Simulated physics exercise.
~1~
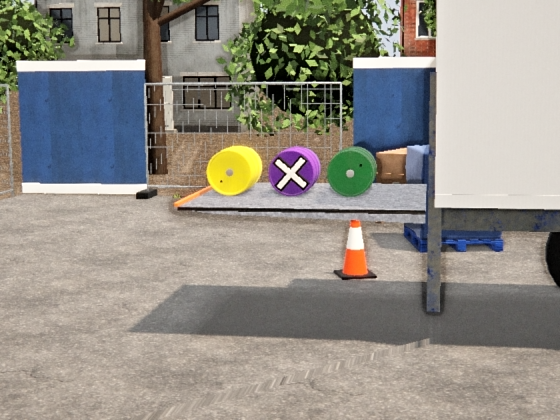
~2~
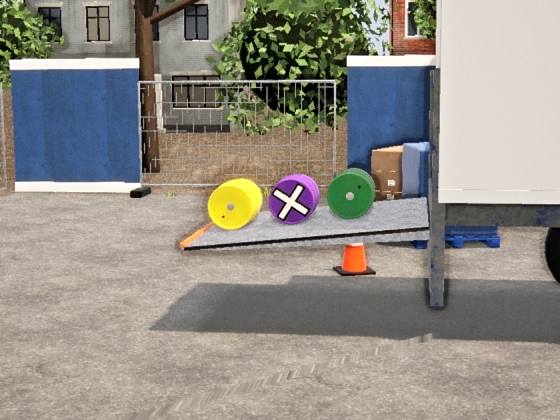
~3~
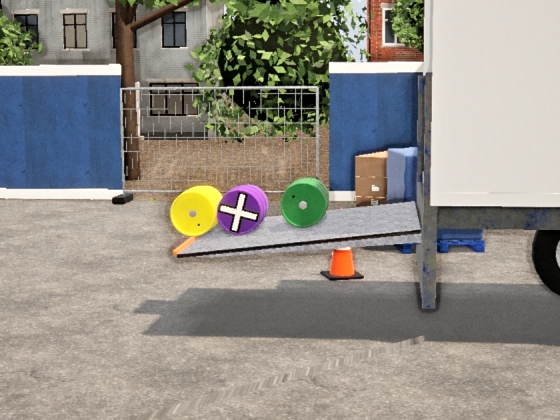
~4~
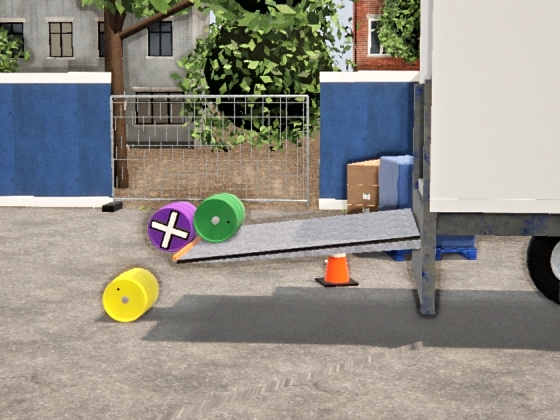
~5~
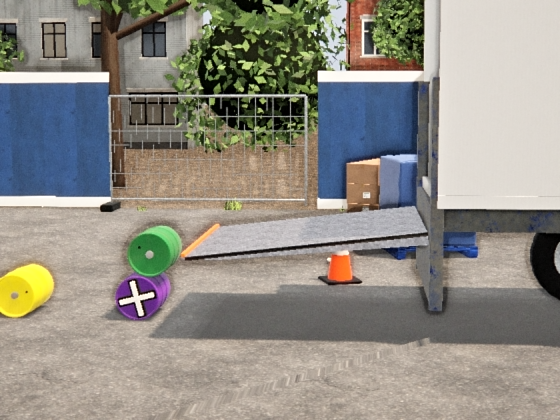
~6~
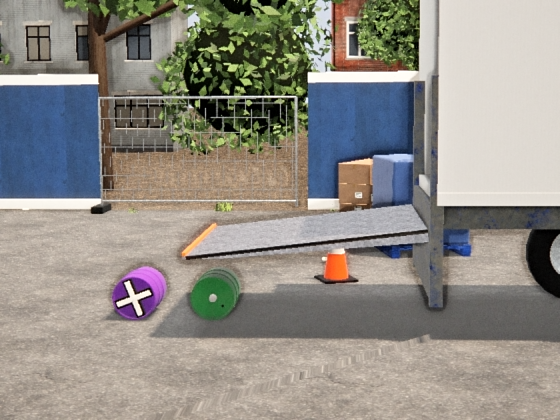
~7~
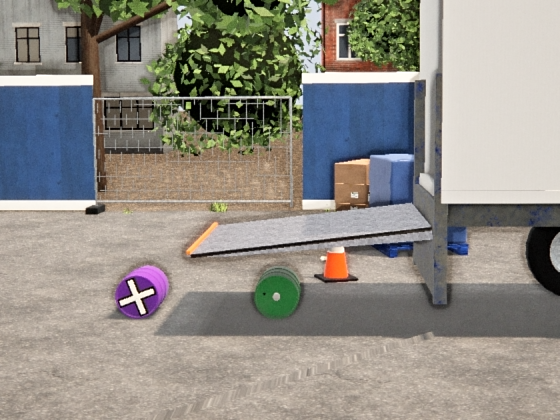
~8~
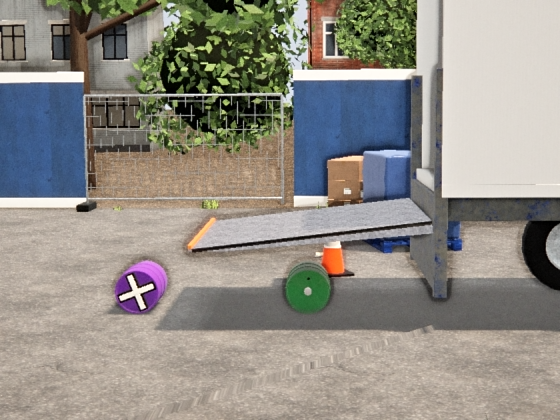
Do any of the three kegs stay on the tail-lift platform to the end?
No, none of them stays on. The yellow keg gets over the stop at the edge, and the purple and green kegs also roll off the platform.
